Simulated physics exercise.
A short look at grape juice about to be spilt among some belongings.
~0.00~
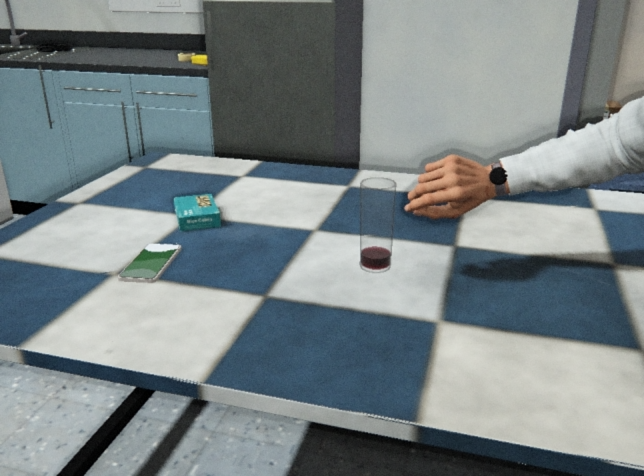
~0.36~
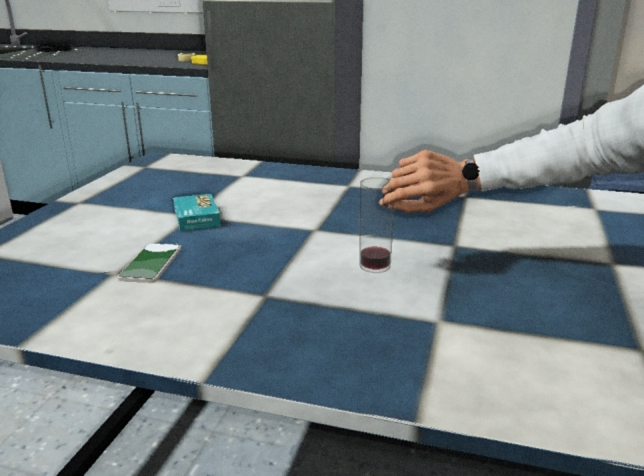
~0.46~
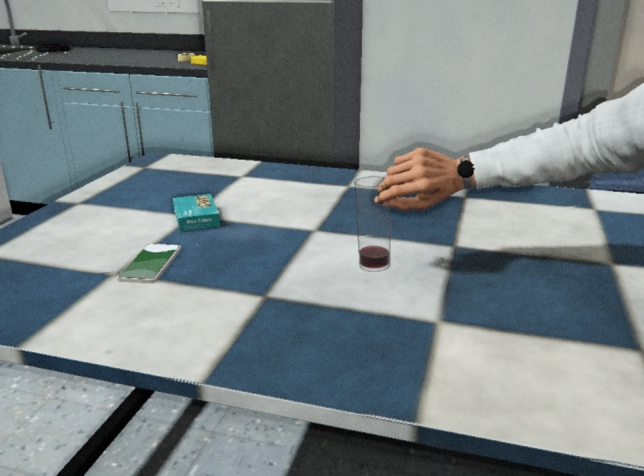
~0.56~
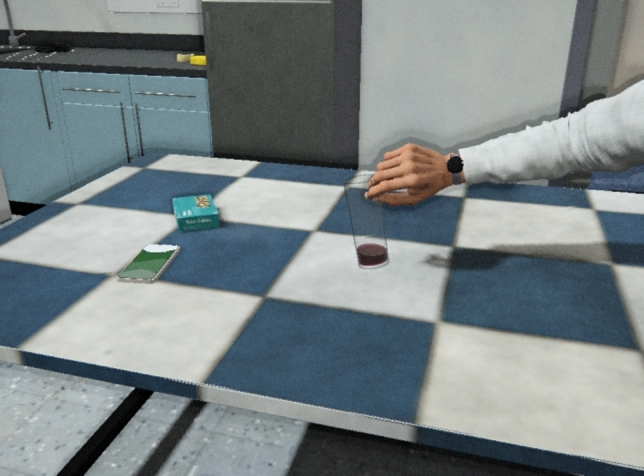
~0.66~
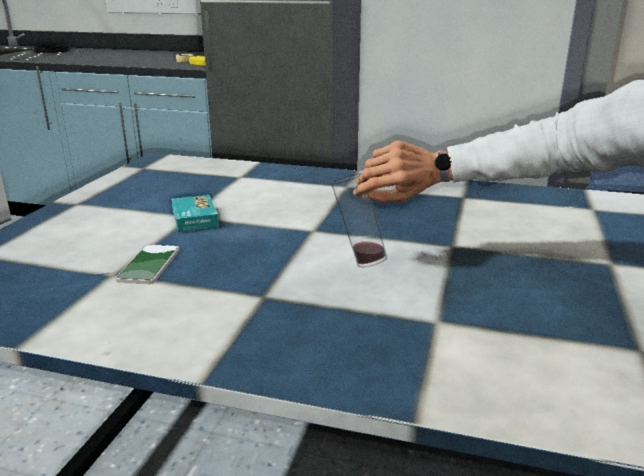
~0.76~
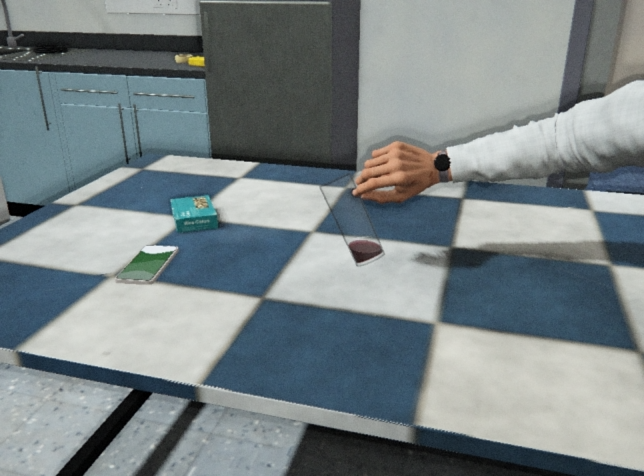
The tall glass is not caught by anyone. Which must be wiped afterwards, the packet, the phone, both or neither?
For the packet the answer is that it meets the spill; for the phone, that it avoids the spill.
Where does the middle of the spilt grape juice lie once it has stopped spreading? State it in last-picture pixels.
Resting centre: About (239, 227).
Around 1.4 s, the puddle covers about as much as a saucer; the packet is soaking at its edge; the phone is still dry.
Around 3.6 s, the puddle covers about as much as a saucer; the packet is soaking at its edge; the phone is still dry.
